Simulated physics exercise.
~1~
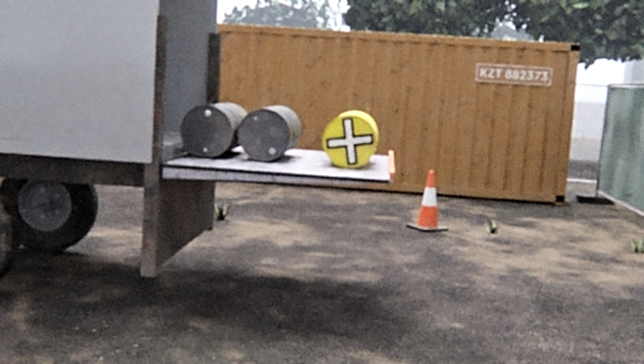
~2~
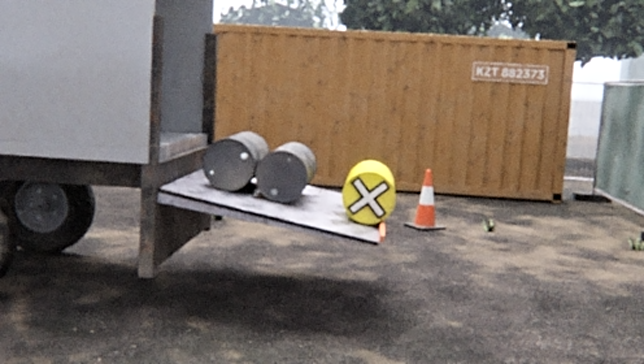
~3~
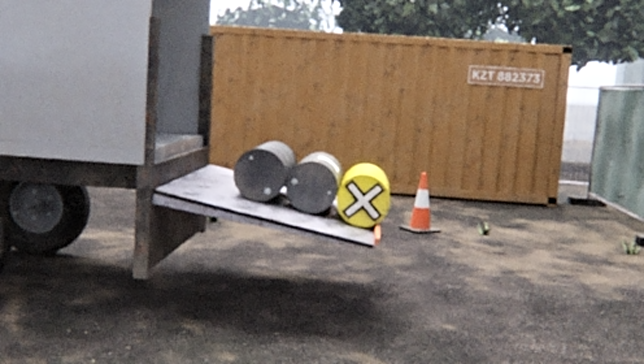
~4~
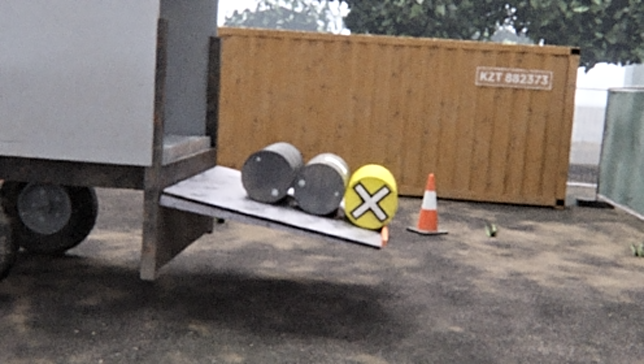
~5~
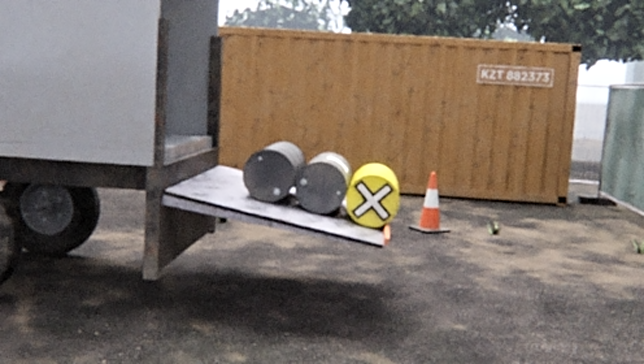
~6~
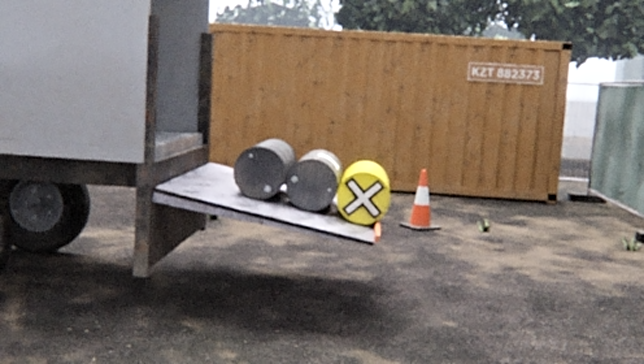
At the start, two grey drums and a yellow one with a white cross sit on the level tail-lift of a lorry, with an orange container and a traffic cone behind. The plate sinks and tilts down to the right, and the yellow drum rolls a short way to the small orange stop at the low edge, its cross turning as it goes. It rocks back very slightly there, while the grey drums roll down after it and close the gap. All three then lie still in a row, the yellow drum still on the sloping plate.
